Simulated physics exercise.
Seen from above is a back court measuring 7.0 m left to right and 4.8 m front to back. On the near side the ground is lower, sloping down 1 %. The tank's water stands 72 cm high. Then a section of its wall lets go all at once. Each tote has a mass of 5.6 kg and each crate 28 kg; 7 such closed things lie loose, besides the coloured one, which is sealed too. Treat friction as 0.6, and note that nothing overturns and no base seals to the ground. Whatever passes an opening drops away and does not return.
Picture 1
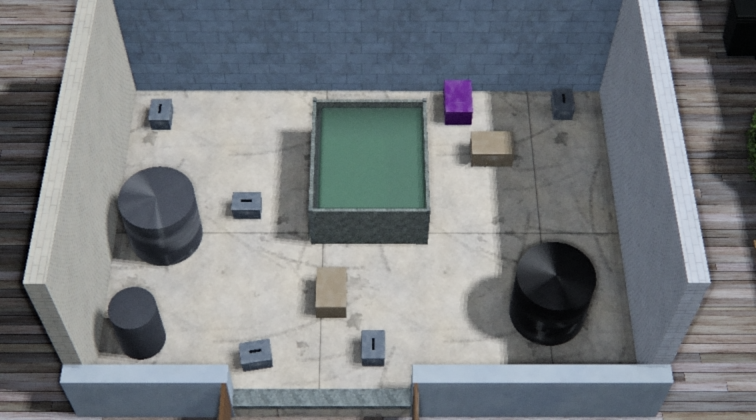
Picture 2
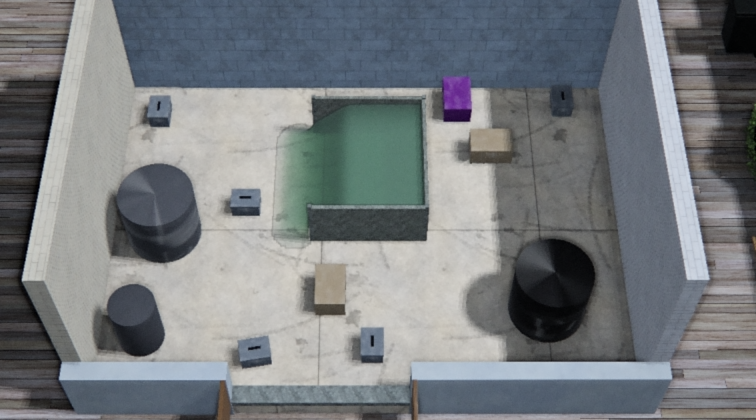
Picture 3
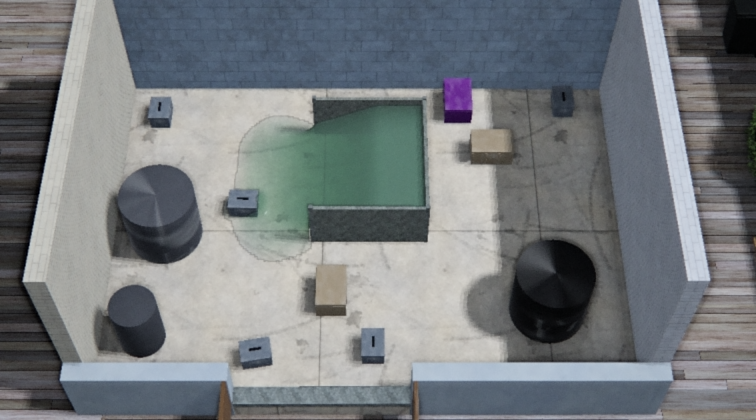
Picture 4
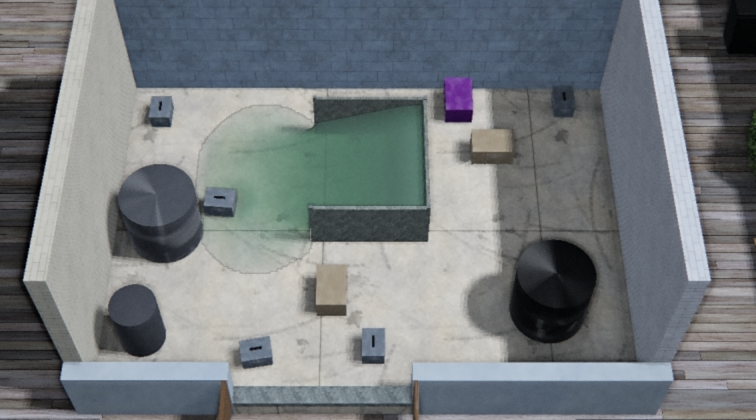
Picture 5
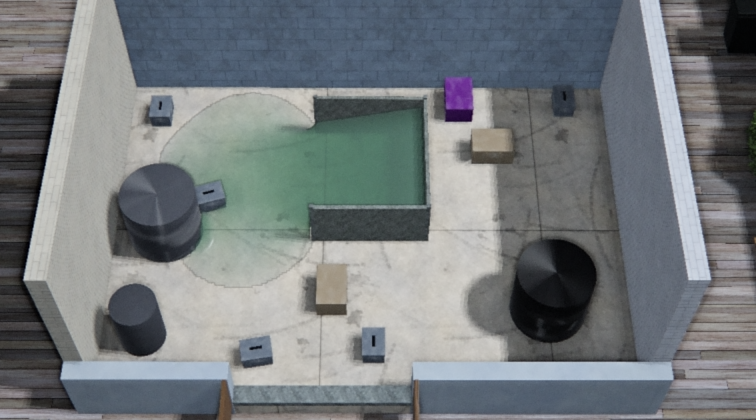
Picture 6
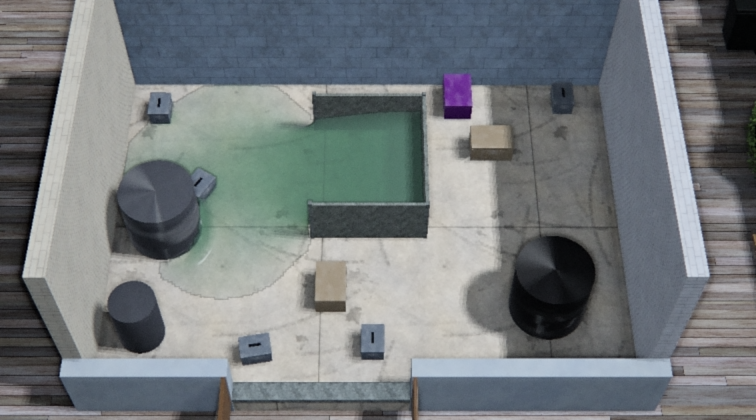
Green water pours out through the open left side of a walled tank in a court seen from above, fanning across the pale floor. It pushes a small grey box leftward against a large dark cylinder, then spreads around both, while the purple crate and the other boxes stay put.
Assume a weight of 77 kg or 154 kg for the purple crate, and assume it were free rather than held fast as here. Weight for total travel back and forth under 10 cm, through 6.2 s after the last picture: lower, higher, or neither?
Lower.
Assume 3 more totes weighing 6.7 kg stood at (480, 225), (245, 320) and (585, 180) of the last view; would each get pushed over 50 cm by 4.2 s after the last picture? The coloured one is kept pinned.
In the given order, I'd say smaller, greater, smaller.
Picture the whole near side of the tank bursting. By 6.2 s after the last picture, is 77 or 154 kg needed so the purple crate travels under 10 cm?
Then I'd expect the light mass to do.
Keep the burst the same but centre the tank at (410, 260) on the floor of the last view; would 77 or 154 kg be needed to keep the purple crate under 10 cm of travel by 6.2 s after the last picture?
In that case, simply put, the lighter one does it.
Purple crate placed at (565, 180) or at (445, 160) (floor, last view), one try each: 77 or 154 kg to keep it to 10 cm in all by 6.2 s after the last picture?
In that order: The lighter suffices; the lighter suffices.
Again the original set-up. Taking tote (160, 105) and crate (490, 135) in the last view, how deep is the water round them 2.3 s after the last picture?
Some 16 cm at the first, some 0 cm at the second.
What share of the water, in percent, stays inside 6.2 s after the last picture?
Around 82 % of the water.
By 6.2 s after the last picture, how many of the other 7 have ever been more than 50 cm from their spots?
That comes to 4.
Then, 0.6 s after the last picture the purple crate would be 0 cm from its start with 77 kg and 0 cm from its start with 154 kg; 0 cm of water round it then.
Then, 2.3 s after the last picture the purple crate would be 0 cm from its start with 77 kg and 0 cm from its start with 154 kg; 0 cm of water round it then.
Then, 4.2 s after the last picture the purple crate would be 0 cm from its start with 77 kg and 0 cm from its start with 154 kg; 8 cm of water round it then.
Then, 6.2 s after the last picture the purple crate would be 0 cm from its start with 77 kg and 0 cm from its start with 154 kg; 6 cm of water round it then.
